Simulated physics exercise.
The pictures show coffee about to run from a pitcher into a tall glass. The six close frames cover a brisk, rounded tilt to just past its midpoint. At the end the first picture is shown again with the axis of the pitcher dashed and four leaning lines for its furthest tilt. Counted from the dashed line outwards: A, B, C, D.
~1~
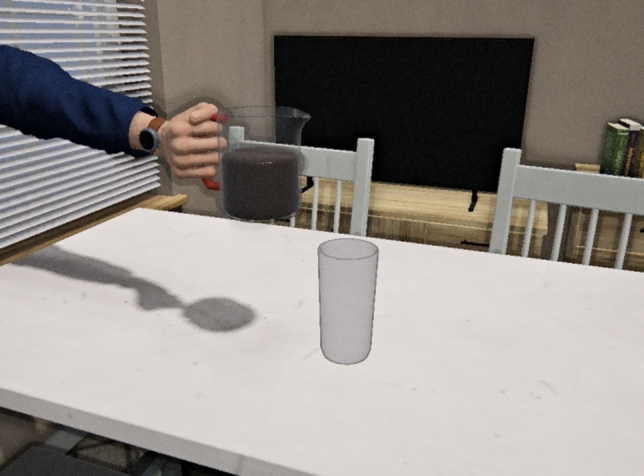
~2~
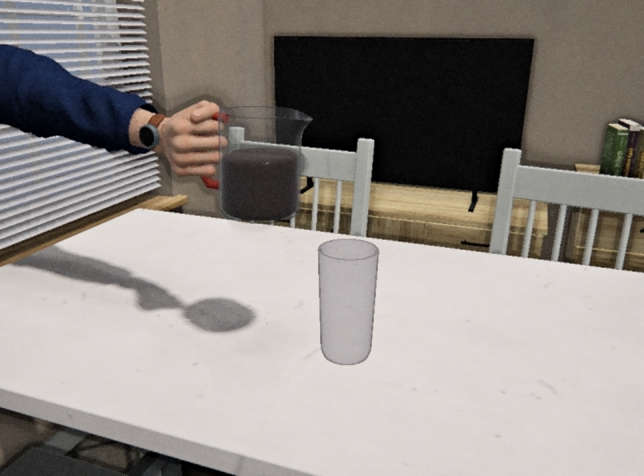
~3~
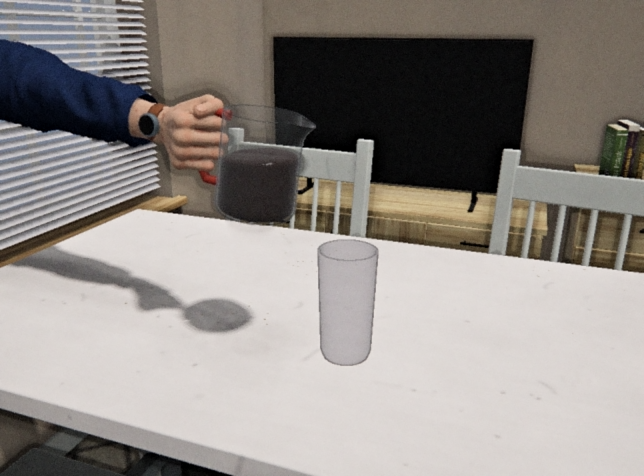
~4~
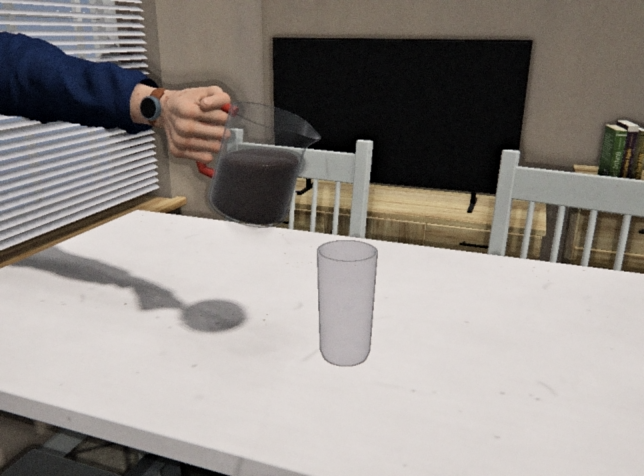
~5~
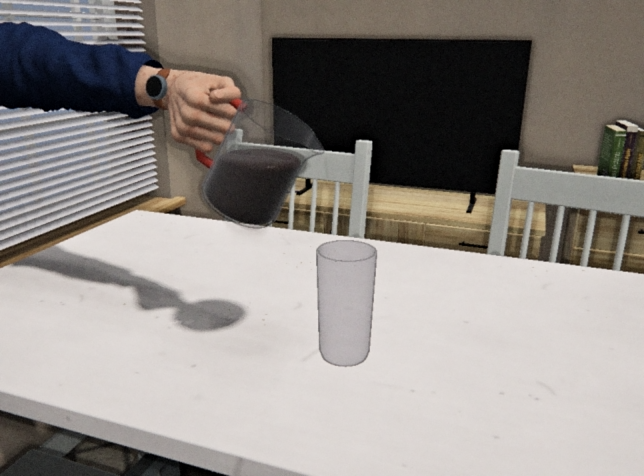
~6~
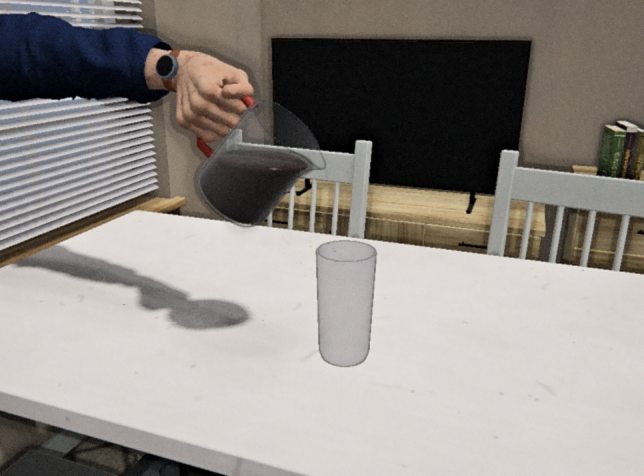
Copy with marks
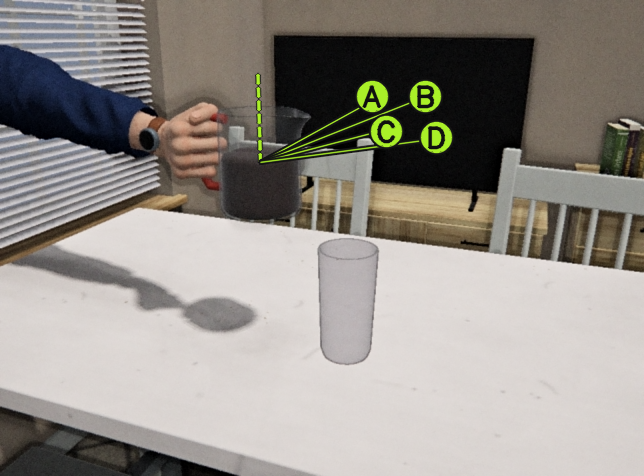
Above a white table, a hand steadily tilts a pitcher of dark liquid rightward.
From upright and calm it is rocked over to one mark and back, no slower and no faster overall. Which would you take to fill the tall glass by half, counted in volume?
The best mark is C.
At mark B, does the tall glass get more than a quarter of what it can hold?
Yes, clearly.
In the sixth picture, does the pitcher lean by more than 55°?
No.
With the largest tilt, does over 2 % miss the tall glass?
No, it does not.
On the marked copy, A at (359, 108); B at (410, 102); C at (369, 134); D at (419, 141).
If A is chosen, the tall glass ends with about 21 % of what it can hold.
If B is chosen, the tall glass ends with about 35 % of what it can hold.
If C is chosen, the tall glass ends with about 49 % of what it can hold.
If D is chosen, the tall glass ends with about 64 % of what it can hold.
